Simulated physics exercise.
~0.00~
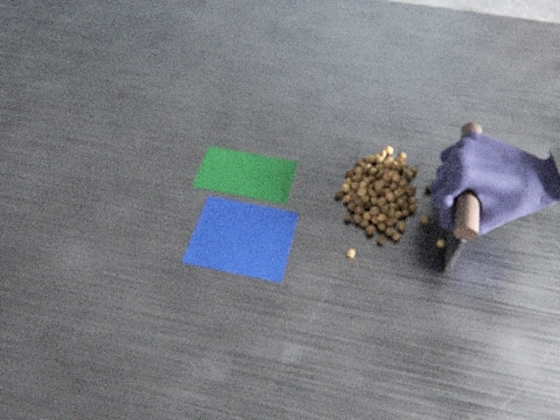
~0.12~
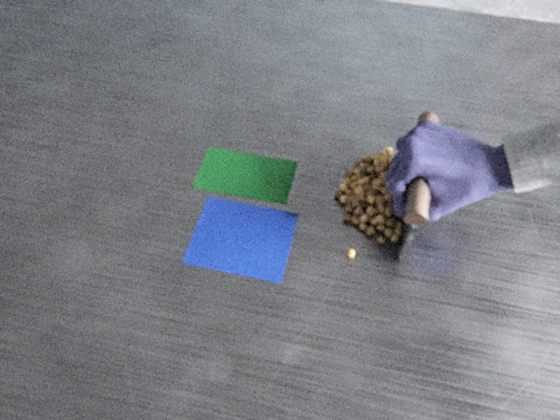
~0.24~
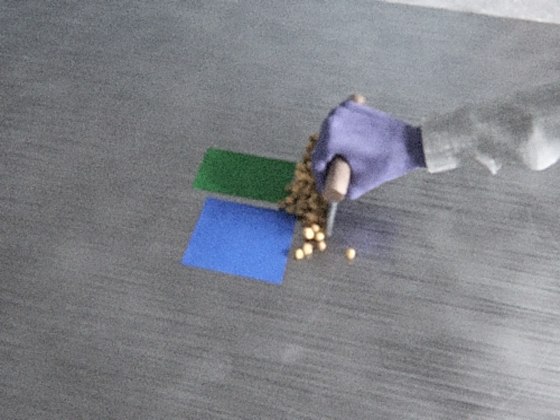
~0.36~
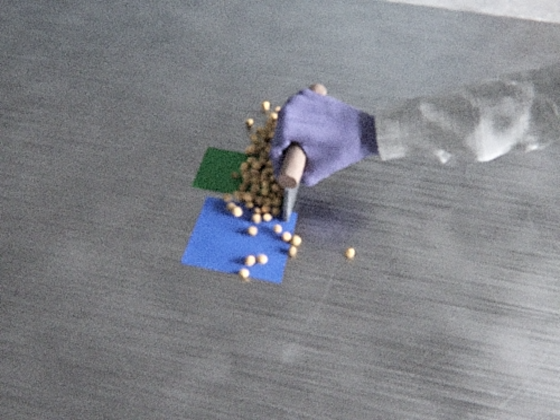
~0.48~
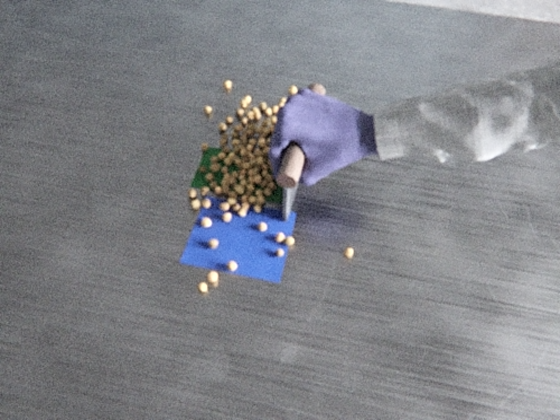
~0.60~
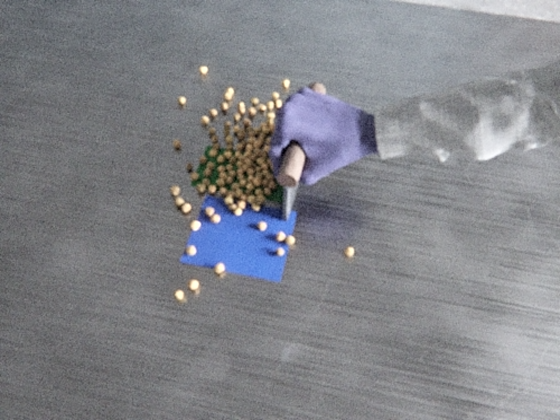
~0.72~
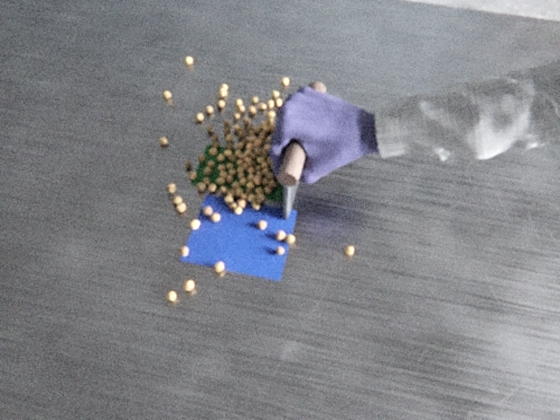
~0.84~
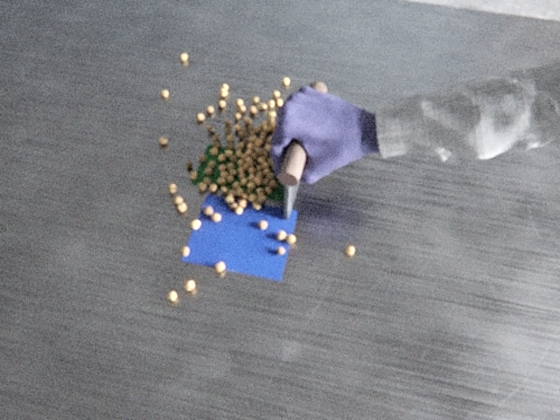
A hand in a purple glove, its sleeve pale grey, grips a scraper with a wooden handle at the right of a dark grey streaked surface seen from above. To its left sits a heap of small tan chickpeas, and further left lie a green sheet and, just below it, a larger blue one. The hand pushes the scraper left into the heap and drives it towards the sheets. The hand halts at their right edge, while chickpeas scatter onward and roll to rest. Most end on and around the green sheet, with a few on the blue and one left behind at right.
